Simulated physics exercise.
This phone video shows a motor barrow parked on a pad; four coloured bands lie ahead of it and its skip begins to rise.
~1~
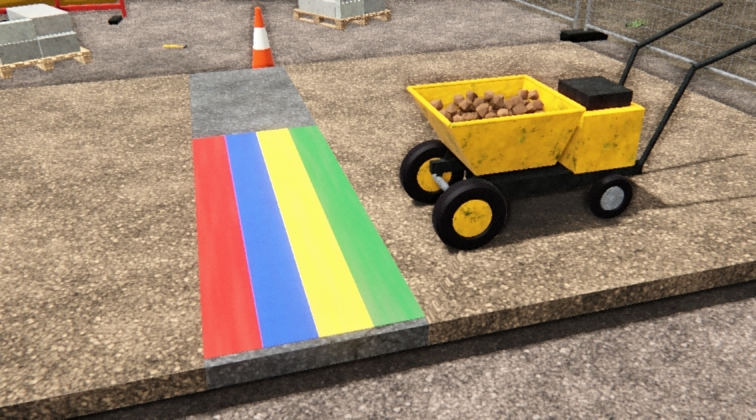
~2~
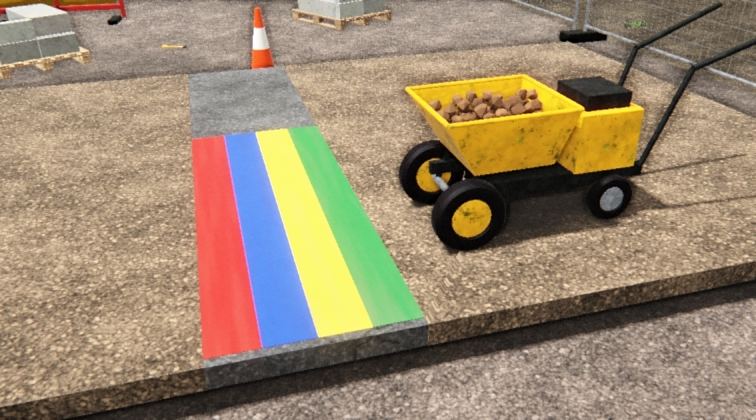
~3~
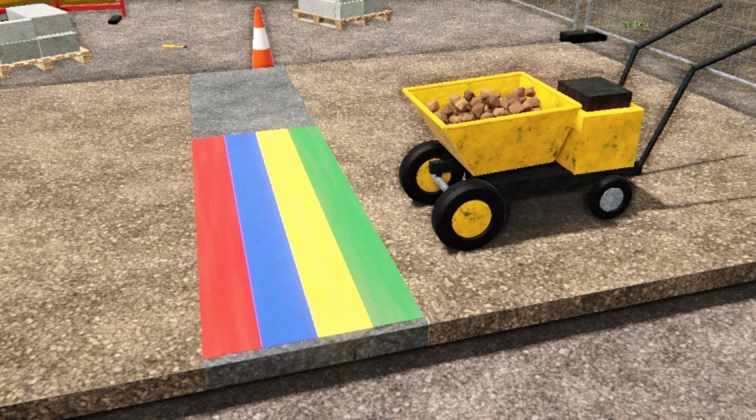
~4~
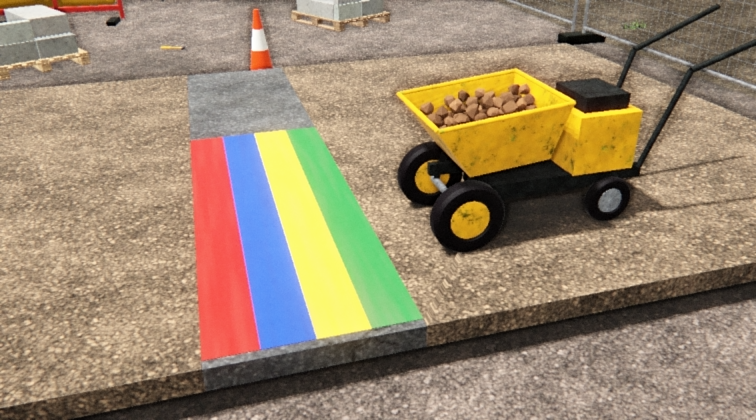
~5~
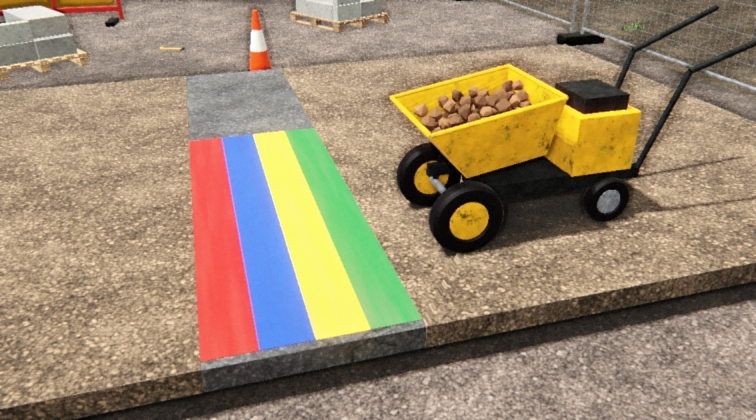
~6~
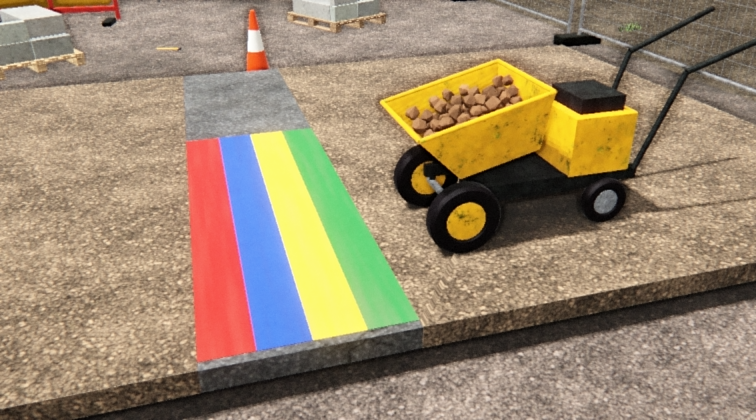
At the start, a yellow motor barrow loaded with brown clods stands parked on a pad, its skip level, to the right of red, blue, yellow and green bands. The skip then slowly tilts a little toward the bands, its rear rising while the wheels stay put.
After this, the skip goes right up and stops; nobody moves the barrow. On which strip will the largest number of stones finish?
The largest number finish on the yellow strip.
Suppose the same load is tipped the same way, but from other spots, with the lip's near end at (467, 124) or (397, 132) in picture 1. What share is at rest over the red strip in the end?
About 0 % and 30 %.
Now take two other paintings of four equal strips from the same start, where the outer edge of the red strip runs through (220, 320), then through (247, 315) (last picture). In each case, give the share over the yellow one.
First case 40 per cent, second case 30 per cent.
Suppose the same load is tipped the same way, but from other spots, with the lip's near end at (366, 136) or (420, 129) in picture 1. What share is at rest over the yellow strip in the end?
0 % and 40 %.
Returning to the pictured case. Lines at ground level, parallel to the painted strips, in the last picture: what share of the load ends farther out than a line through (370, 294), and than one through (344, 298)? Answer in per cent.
In turn 90 and 60 in a hundred.
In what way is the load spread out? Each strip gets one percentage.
Green strip about 25 per cent, yellow strip about 40 per cent, blue strip about 20 per cent, red strip about 10 per cent.
Just after the last frame, skip tipped steeply; every one in the skip.
A moment on, skip tipped right over; the larger part in the skip; about a tenth over the green strip; about a tenth over the yellow strip; just a few over the blue strip; just a few falling.
Further on, skip tipped right over; about a tenth in the skip; roughly a quarter over the green strip; roughly a third over the yellow strip; roughly a quarter over the blue strip; about a tenth over the red strip; just a few off the paint.
When it is over, skip tipped right over; just a few in the skip; roughly a quarter over the green strip; roughly a third over the yellow strip; roughly a quarter over the blue strip; about a tenth over the red strip; just a few off the paint.
